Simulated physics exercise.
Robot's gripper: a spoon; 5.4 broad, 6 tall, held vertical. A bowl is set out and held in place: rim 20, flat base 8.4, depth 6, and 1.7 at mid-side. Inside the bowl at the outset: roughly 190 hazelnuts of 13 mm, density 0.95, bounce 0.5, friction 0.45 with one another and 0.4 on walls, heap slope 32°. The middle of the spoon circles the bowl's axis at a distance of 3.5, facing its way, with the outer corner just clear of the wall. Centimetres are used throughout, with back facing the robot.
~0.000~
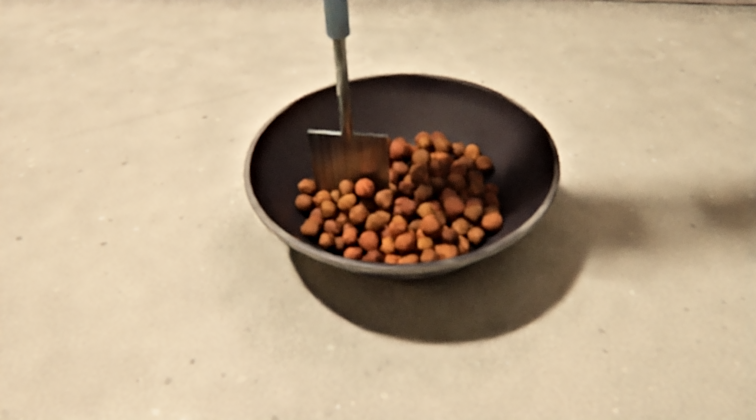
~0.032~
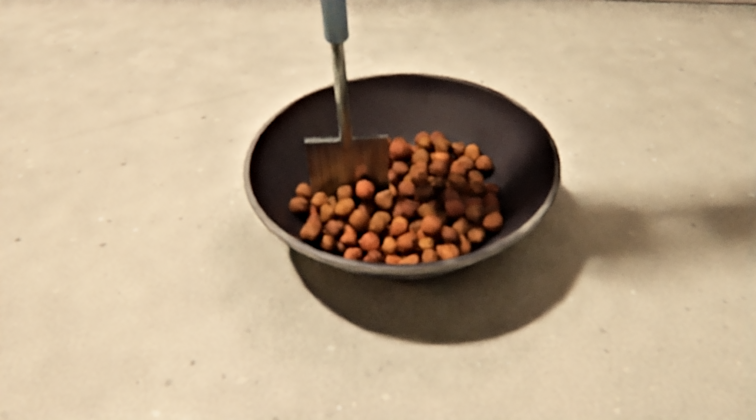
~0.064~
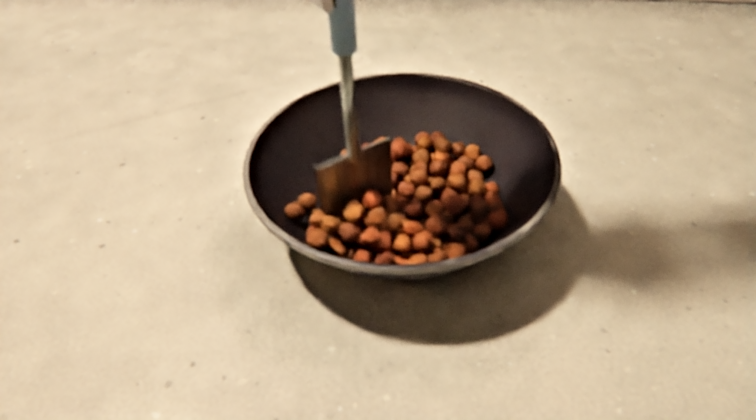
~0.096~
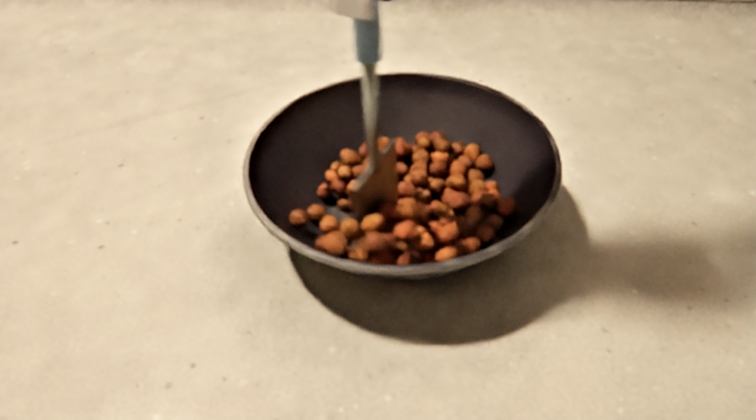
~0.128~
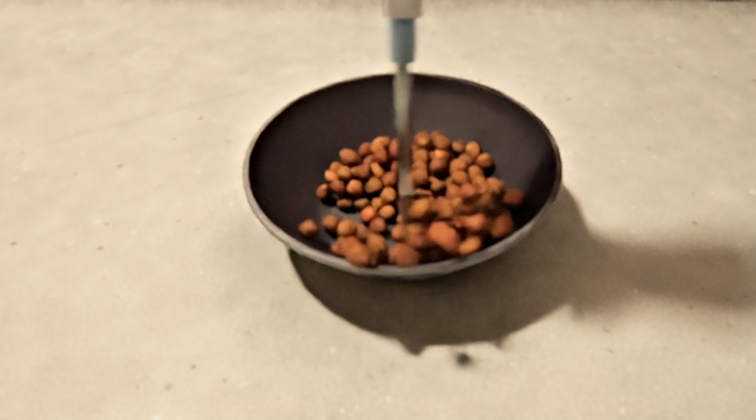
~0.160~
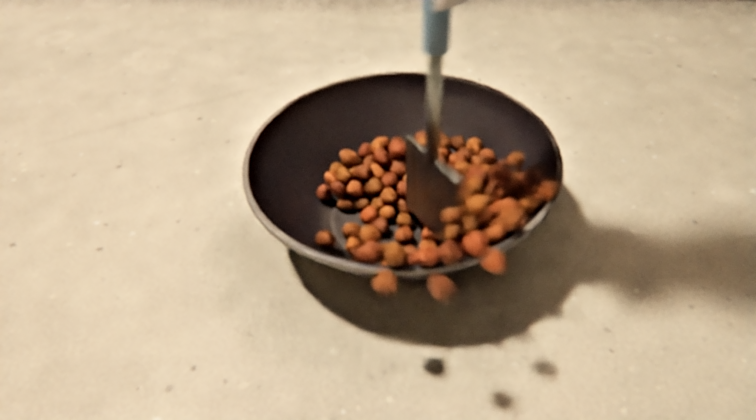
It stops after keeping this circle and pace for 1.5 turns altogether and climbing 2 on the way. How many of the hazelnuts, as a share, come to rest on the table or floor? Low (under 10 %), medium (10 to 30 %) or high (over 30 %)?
Medium - 10 to 30 %.
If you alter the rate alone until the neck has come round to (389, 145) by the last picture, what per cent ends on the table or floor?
About 0 %.
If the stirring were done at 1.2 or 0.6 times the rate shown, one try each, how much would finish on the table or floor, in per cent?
30 % and 0 %.
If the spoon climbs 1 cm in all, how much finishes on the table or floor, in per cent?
Around 25 percent of it.
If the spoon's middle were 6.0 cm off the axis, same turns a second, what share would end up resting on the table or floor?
It would be near 0 per cent.
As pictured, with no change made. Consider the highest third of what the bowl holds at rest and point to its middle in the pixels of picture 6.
The centre is near pixel (380, 188).
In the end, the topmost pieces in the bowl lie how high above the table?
Height: Roughly 4.5 cm.
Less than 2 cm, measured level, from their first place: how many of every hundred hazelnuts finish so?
Around 5 per cent.
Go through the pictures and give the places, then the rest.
Spoon neck at (346, 114), 0° round; upper third of the load around (421, 197), from x 305 to 490, top at y 140; 190 in the bowl, in the first picture.
Spoon neck at (344, 119), 12° round; upper third of the load around (410, 200), from x 300 to 495, top at y 140, in the second picture.
Spoon neck at (352, 133), 41° round; upper third of the load around (412, 211), from x 295 to 495, top at y 140, in the third picture.
Spoon neck at (373, 143), 71° round; upper third of the load around (421, 228), from x 300 to 505, top at y 140, in the fourth picture.
Spoon neck at (404, 144), 101° round; upper third of the load around (441, 226), from x 310 to 515, top at y 140; 188 in the bowl, 2 in flight or on the tool, in the fifth picture.
Spoon neck at (433, 136), 131° round; upper third of the load around (474, 214), from x 325 to 545, top at y 140; 187 in the bowl, 3 in flight or on the tool, in the sixth picture.
After 0.33 s, 287° round, highest piece 10 above the table; 166 in the bowl, 13 on the table or floor, 11 in flight or on the tool.
After 0.49 s, 83° round, highest piece 8 above the table; 156 in the bowl, 30 on the table or floor, 4 in flight or on the tool.
After 0.78 s, 180° round, highest piece 4 above the table; 156 in the bowl, 34 on the table or floor.
After 1.48 s, 180° round, highest piece 4 above the table; 156 in the bowl, 34 on the table or floor.
At rest, 156 in the bowl, 34 on the table or floor. That is 18 % on the table or floor.
